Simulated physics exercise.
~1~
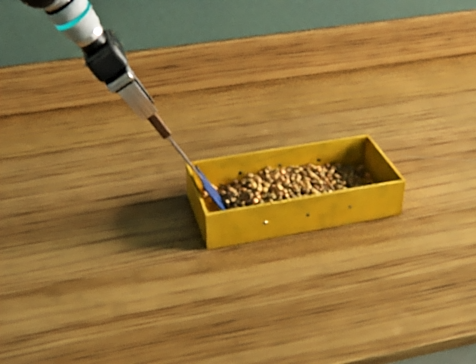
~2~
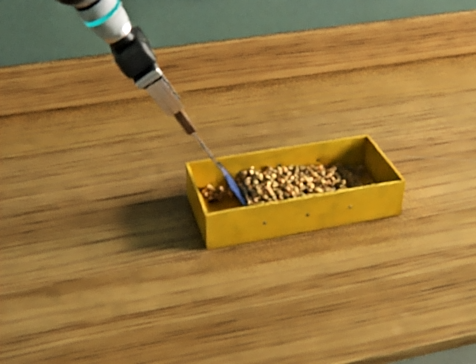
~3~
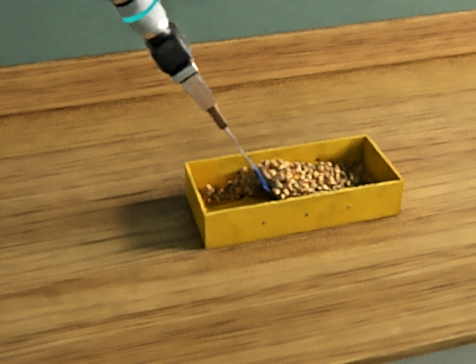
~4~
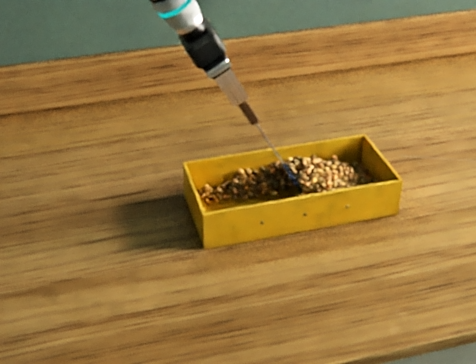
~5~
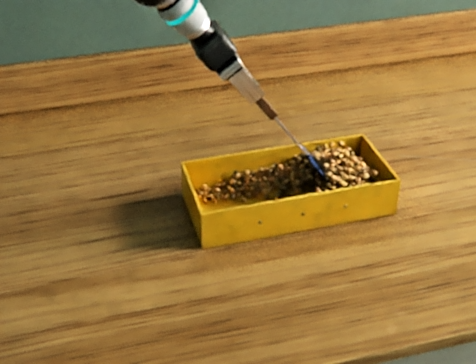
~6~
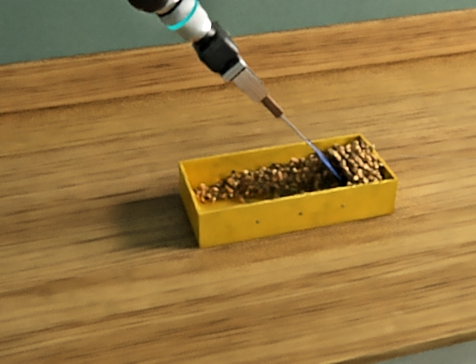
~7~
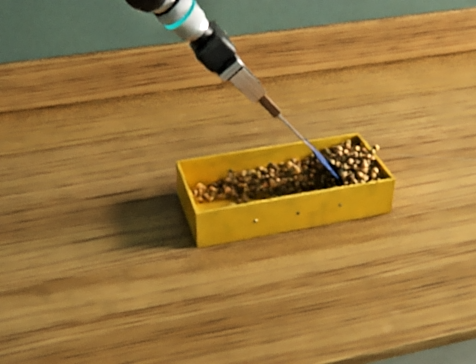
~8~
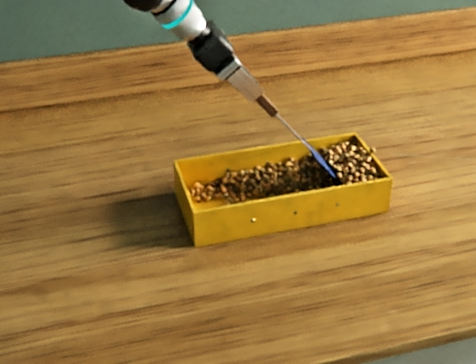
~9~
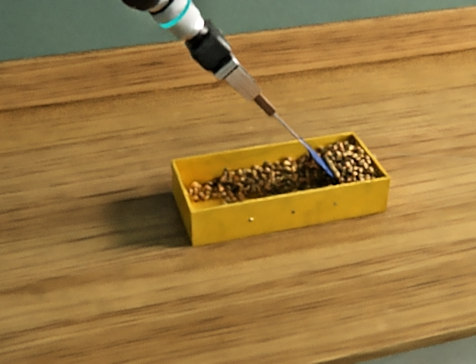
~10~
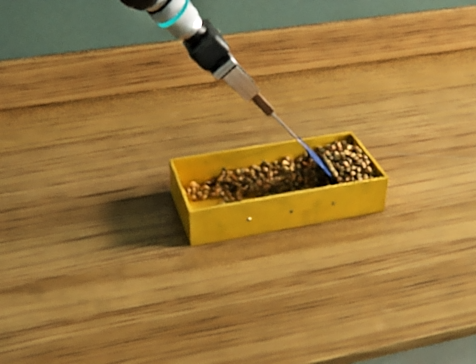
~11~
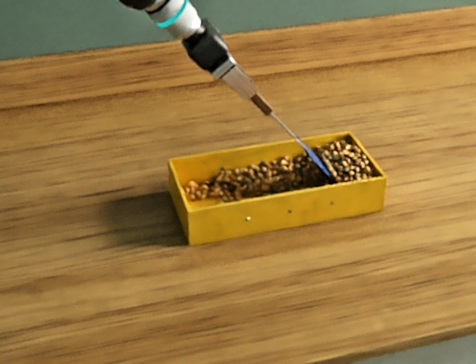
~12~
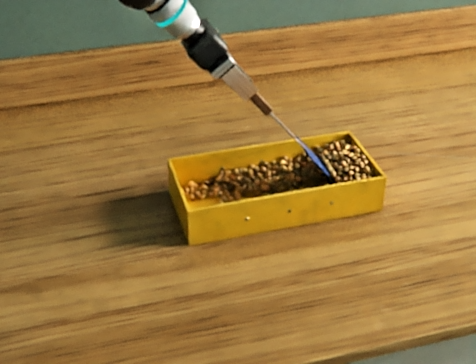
A robot arm with a thin blue-tipped turner starts with its blade lowered into the left end of a yellow trough of dried chickpeas on a wooden table. It pushes the blade steadily to the right through the load, carrying the chickpeas ahead of it. They heap up in front of the blade, while a looser, thinner layer remains behind. Near the right end the blade halts and tilts slightly, and a few chickpeas reach the rim. The heap settles a little, and the turner rests still in the trough, with nearly all the chickpeas inside.
